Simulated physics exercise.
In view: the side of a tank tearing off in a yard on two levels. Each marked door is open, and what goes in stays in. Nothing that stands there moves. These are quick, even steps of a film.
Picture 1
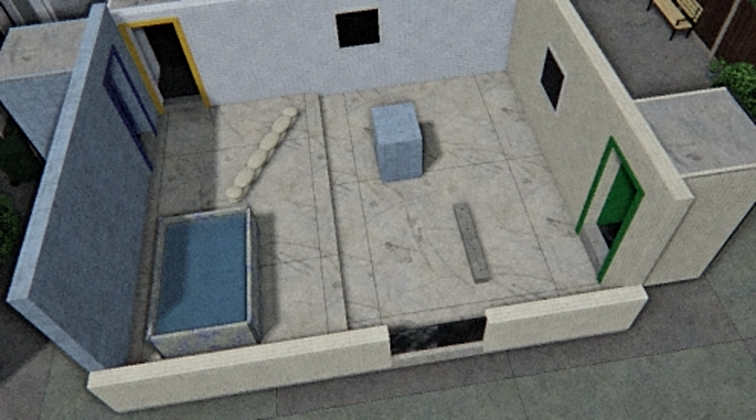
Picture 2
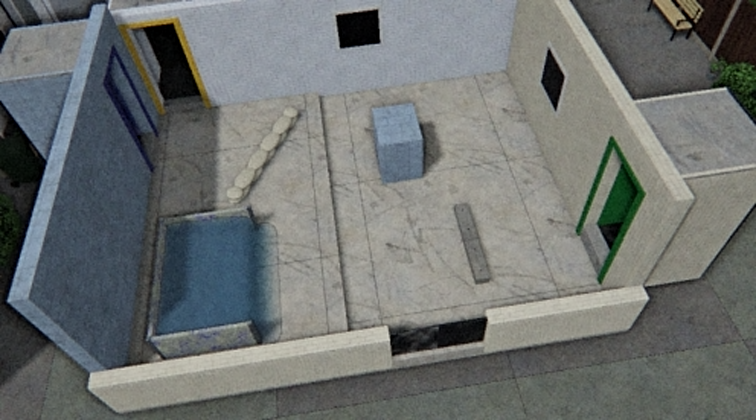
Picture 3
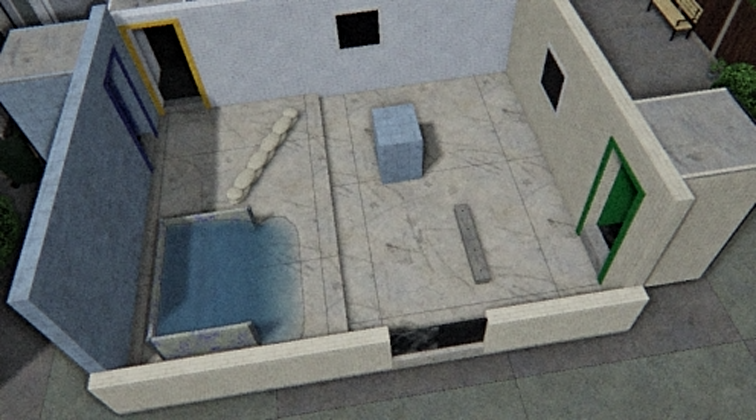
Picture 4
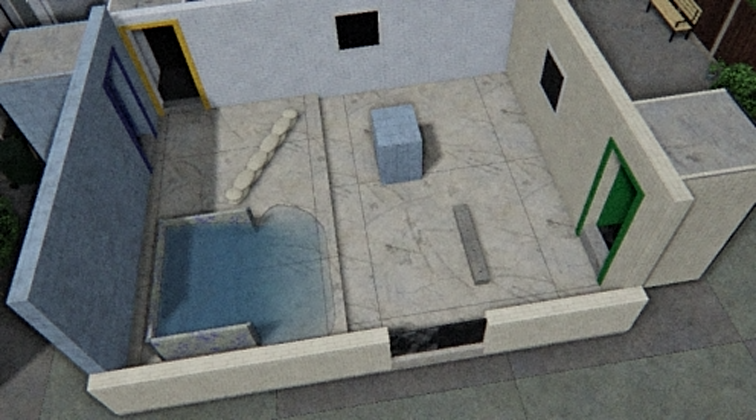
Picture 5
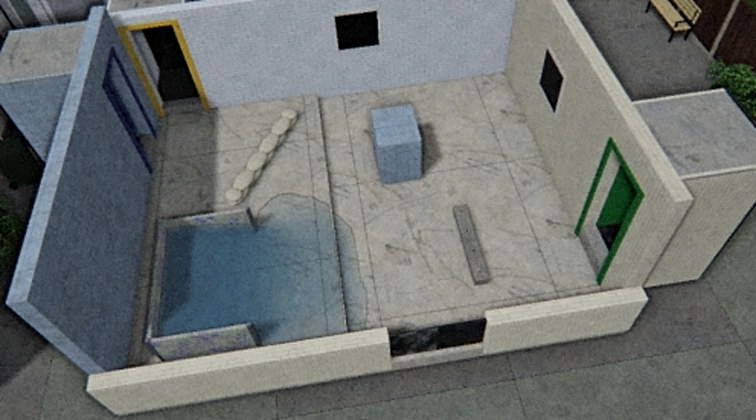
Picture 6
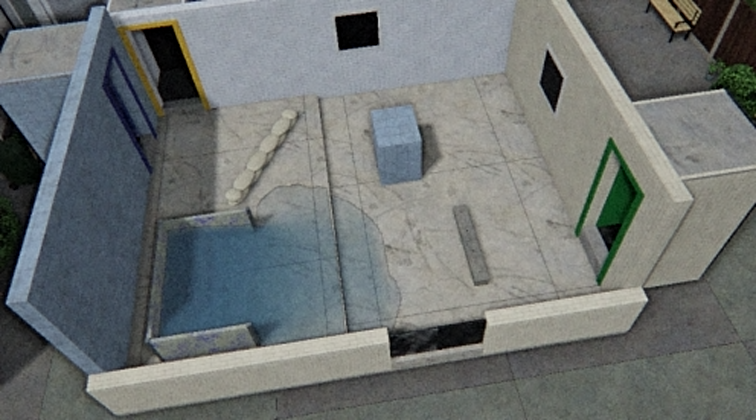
Water pouring from the open right side of a tank, spreading rightward over pale paving and across a low step in a walled yard.
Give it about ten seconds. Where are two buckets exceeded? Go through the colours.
In the end: The green door admits no more than that; the blue door admits no more than that; the yellow door admits no more than that.
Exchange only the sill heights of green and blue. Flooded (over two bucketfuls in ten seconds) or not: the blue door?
My reading: The blue one keeps below it.
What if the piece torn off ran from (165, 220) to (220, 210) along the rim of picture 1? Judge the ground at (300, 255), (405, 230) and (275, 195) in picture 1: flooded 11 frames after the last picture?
As listed: Not flooded, dry, wet.
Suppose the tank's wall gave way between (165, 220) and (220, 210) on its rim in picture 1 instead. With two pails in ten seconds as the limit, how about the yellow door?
One by one: The yellow door is over.
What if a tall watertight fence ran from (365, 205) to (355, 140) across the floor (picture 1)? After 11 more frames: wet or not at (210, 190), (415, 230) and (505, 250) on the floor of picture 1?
In turn: Dry, under water, wet.
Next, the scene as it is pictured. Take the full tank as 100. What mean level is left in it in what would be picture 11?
I make it 40 per cent.
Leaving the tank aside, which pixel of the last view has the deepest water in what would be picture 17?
Close to (606, 313).
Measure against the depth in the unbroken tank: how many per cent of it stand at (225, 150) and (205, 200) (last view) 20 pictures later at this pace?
In turn 0 and 0 in a hundred.
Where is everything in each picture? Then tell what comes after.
The first frame shows still water in the open tank at (204, 270).
In the second frame, water pours out at (254, 276) and has run to (261, 225).
In the third frame, the front is at (280, 220), out from the gap at (254, 278).
In the fourth frame, the front is at (295, 211), out from the gap at (254, 279).
In the fifth frame, the front is at a hidden place, out from the gap at (254, 280).
In the sixth frame, the front is at (393, 310), out from the gap at (254, 280).
A moment on, water covers 30 % of the floor; the green door not reached, the blue door not reached, the yellow door not reached.
Next, water covers 45 % of the floor; the green door not reached, the blue door not reached, the yellow door not reached.
Then, water covers 55 % of the floor; the green door wet at the sill, nothing in, the blue door not reached, the yellow door not reached.
Later, water covers 65 % of the floor; the green door wet at the sill, nothing in, the blue door not reached, the yellow door not reached.
In the end, water covers 65 % of the floor; the green door wet at the sill, nothing in, the blue door not reached, the yellow door not reached.
